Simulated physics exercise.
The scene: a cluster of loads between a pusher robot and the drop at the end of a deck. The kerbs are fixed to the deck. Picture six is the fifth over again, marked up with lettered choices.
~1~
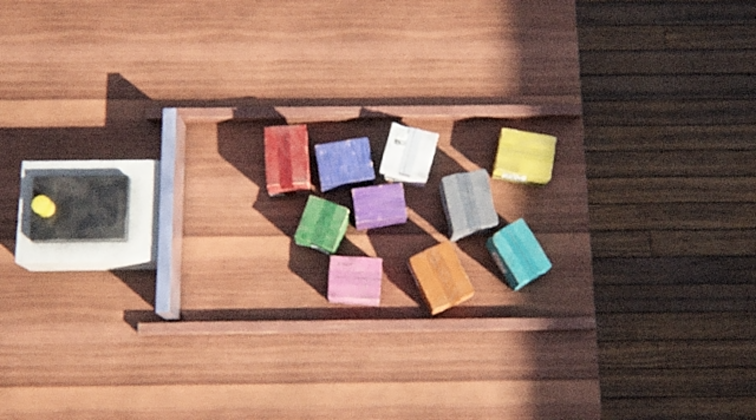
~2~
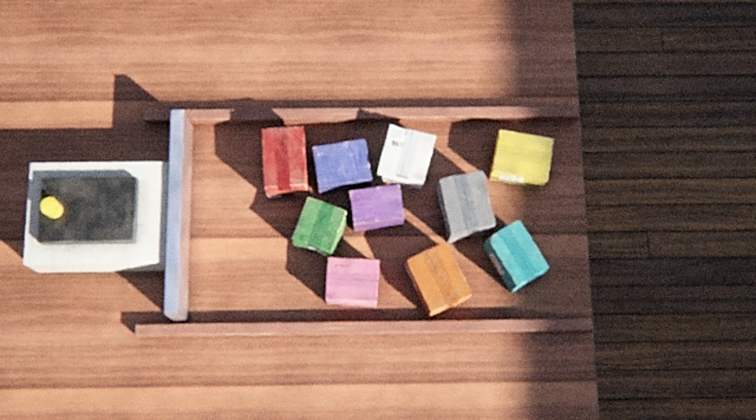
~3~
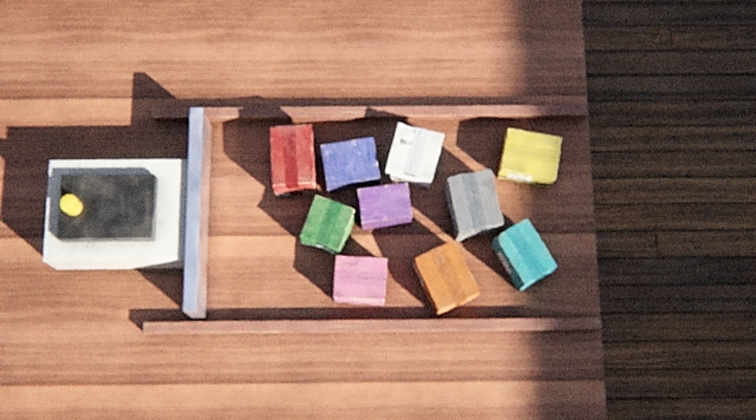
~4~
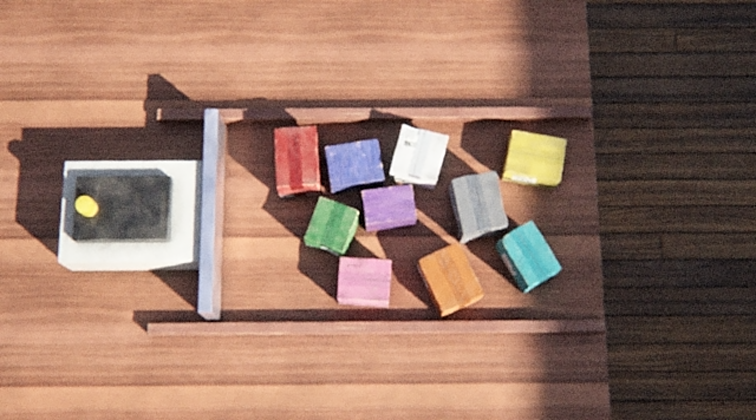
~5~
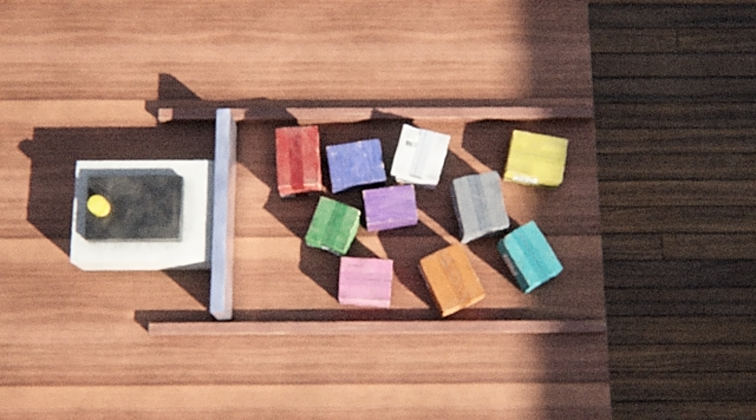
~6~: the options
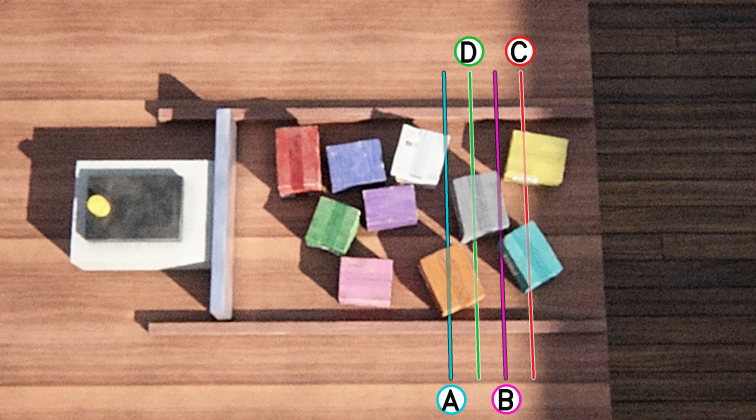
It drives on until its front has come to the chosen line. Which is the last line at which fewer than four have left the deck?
No fourth one falls up to D.
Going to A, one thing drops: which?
The yellow parcel.
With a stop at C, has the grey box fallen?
Yes.
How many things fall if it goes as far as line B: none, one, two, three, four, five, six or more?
Four.
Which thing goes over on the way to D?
It is the yellow parcel.
On the marked copy, A at (447, 220); B at (500, 220); C at (527, 220); D at (474, 220).
Taking D. A third of the way, robot (235, 208); white parcel (439, 158); red box (342, 162).
Two thirds of the way, robot (326, 208); yellow parcel (576, 160); turquoise box (541, 266).
When it is over, robot (395, 207); yellow parcel over the edge; white parcel (592, 155); one fallen.
As for the rest, A is within the limit but short; B drops four; C drops four.
